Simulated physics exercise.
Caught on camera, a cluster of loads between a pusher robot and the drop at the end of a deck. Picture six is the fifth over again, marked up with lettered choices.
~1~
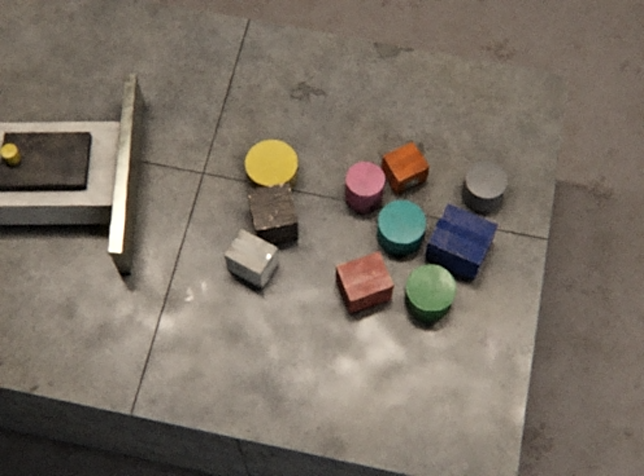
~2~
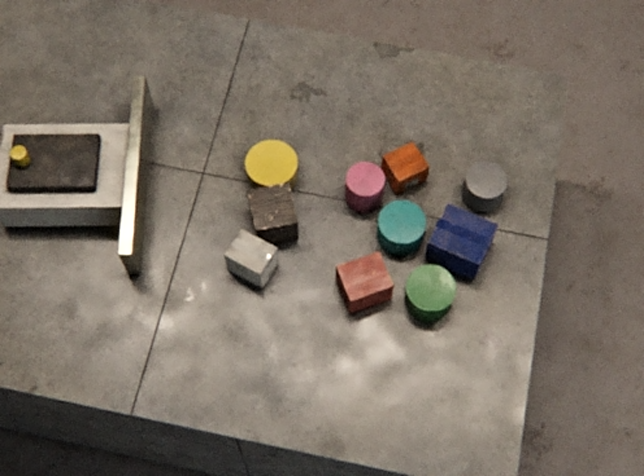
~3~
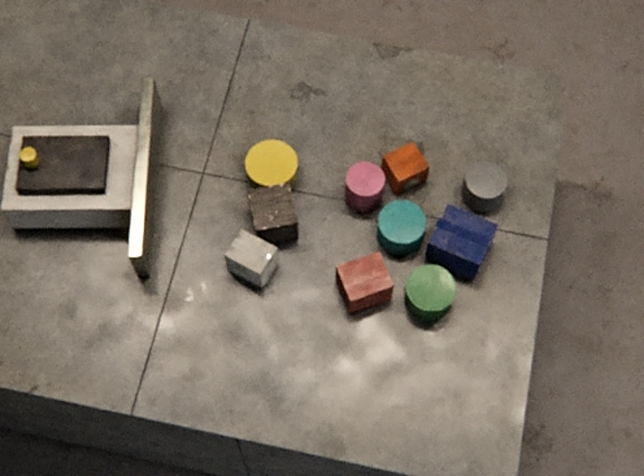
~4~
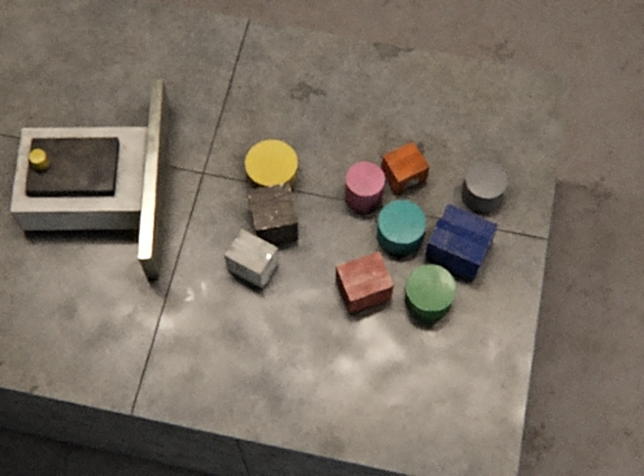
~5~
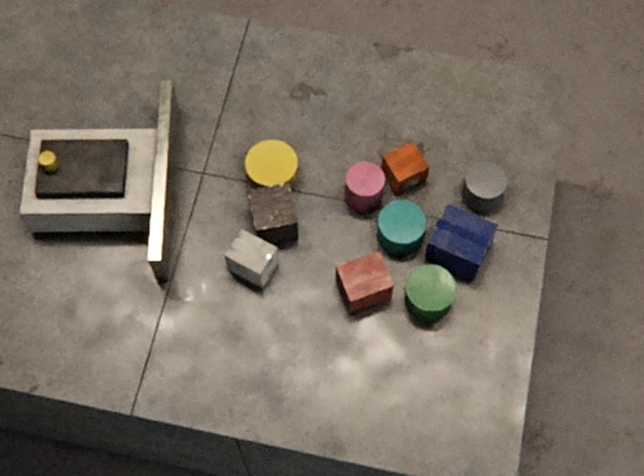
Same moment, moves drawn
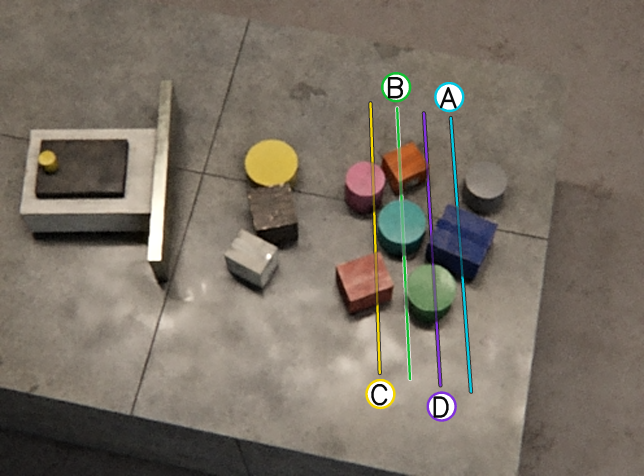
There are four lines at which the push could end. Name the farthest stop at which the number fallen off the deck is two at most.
A is the last line within the limit.
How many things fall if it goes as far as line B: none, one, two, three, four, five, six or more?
In all, none.
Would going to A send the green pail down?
Yes.
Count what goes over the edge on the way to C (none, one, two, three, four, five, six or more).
By then, none.
On the marked copy, A at (460, 246); B at (403, 235); C at (375, 229); D at (432, 240).
Following A. Soon after the start, robot (194, 187); white box (295, 258); yellow pail (301, 170).
Later, robot (303, 208); green pail (497, 301); blue box (497, 247).
In the end, robot (388, 225); blue box over the edge; green pail over the edge; two fallen.
As for the rest, B is within the limit but short; C is within the limit but short; D is within the limit but short.
